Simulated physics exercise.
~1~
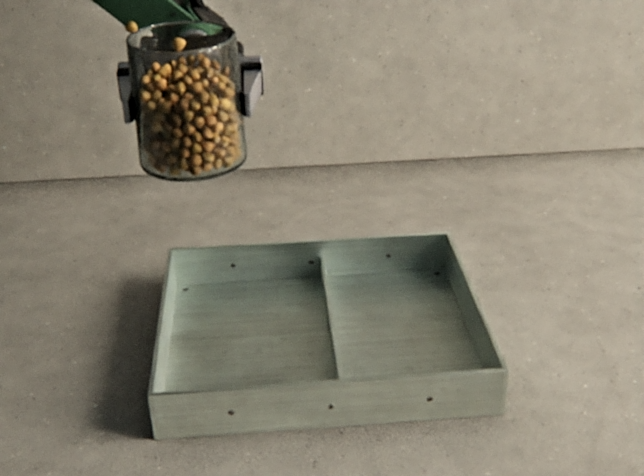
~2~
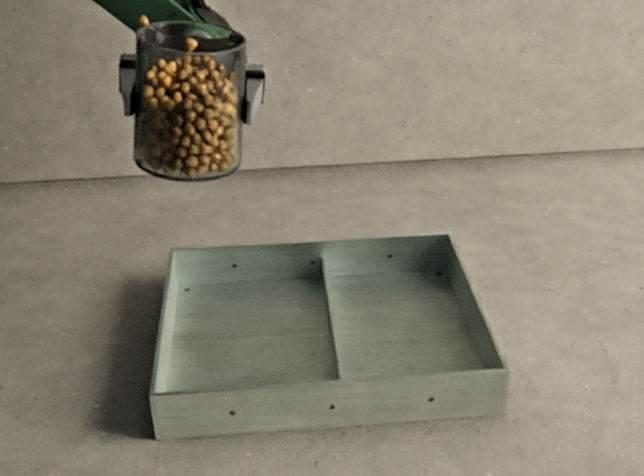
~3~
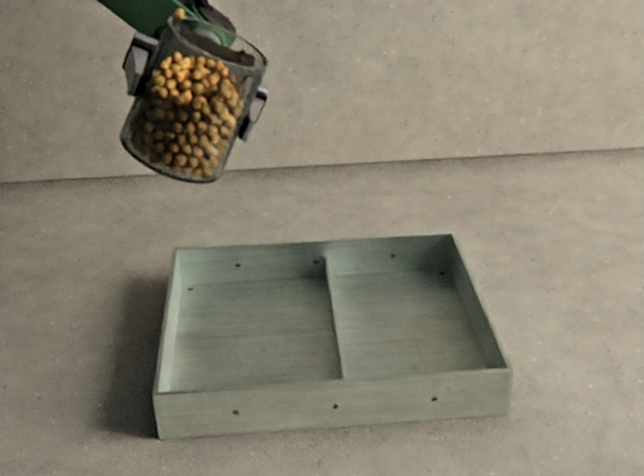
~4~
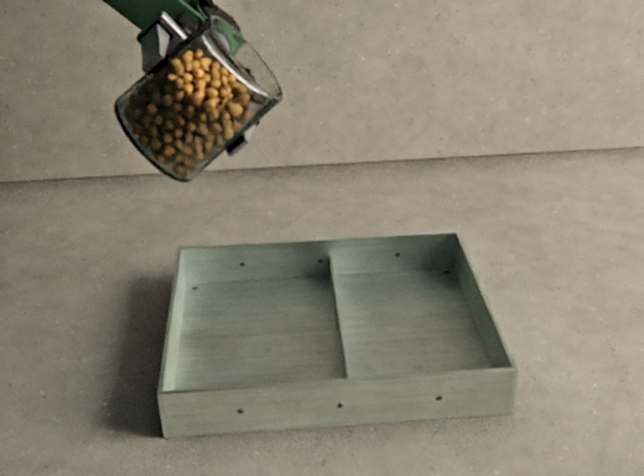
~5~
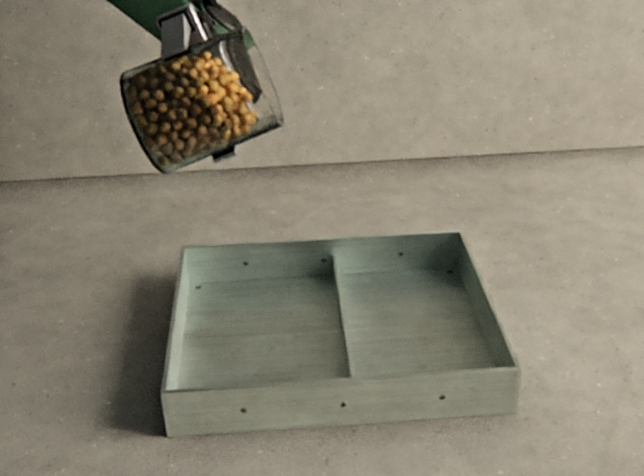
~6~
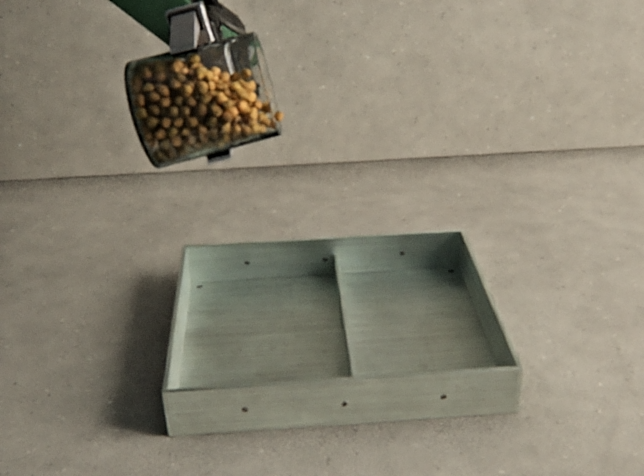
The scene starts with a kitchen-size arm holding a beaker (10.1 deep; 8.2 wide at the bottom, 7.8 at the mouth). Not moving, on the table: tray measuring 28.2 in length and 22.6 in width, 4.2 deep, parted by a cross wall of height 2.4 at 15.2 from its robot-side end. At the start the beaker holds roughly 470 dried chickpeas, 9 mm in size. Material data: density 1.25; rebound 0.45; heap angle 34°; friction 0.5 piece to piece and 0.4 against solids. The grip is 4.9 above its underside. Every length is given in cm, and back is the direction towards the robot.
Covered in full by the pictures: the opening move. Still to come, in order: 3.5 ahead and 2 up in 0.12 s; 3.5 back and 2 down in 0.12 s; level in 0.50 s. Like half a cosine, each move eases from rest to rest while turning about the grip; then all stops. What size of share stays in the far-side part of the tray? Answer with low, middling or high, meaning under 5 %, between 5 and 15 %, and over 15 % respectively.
High.
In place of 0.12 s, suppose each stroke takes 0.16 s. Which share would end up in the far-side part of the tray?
I'd expect some 10 per cent.
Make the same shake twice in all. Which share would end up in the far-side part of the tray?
Approx. 45 per cent.
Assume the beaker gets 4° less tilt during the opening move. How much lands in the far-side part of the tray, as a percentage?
I'd put it at around 20 per cent.
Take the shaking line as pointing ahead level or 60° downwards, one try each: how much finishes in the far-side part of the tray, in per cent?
It comes to around 20 per cent on the first try and around 5 per cent on the second.
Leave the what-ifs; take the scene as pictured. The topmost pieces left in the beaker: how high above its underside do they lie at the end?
Height at rest: About 6.5 centimetres.
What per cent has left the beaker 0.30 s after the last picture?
Roughly 30 per cent by then.
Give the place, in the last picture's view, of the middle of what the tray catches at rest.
I'd point to somewhere near (393, 331).
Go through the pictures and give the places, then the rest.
The first frame shows beaker middle at (188, 101), level; upper third of the load around (188, 94), from x 130 to 235, top at y 25; 474 in the beaker.
The second frame shows beaker middle at (190, 102), tilted 7° forward; upper third of the load around (186, 94), from x 140 to 235, top at y 20.
The third frame shows beaker middle at (194, 101), tilted 27° forward; upper third of the load around (184, 93), from x 135 to 240, top at y 15.
The fourth frame shows beaker middle at (199, 101), tilted 51° forward; upper third of the load around (182, 89), from x 130 to 245, top at y 55.
The fifth frame shows beaker middle at (203, 101), tilted 71° forward; upper third of the load around (183, 84), from x 135 to 245, top at y 55.
The sixth frame shows beaker middle at (204, 100), tilted 78° forward; upper third of the load around (179, 86), from x 140 to 280, top at y 60; 474 in the beaker.
Then, 0.30 s after the last picture, tilted 76° forward, highest piece 25 above the table; 324 in the beaker, 150 in flight or on a rim.
Then, 0.59 s after the last picture, tilted 16° forward, highest piece 29 above the table; 305 in the beaker, 128 in the far-side part, 39 in the robot-side part, 2 on the table or floor.
Then, 0.94 s after the last picture, level, highest piece 26 above the table; 305 in the beaker, 128 in the far-side part, 39 in the robot-side part, 2 on the table or floor.
Then, 1.99 s after the last picture, level, highest piece 26 above the table; 305 in the beaker, 128 in the far-side part, 39 in the robot-side part, 2 on the table or floor.
Final count, 305 in the beaker, 128 in the far-side part, 39 in the robot-side part, 2 on the table or floor. That is 27 % in the far-side part of the tray.
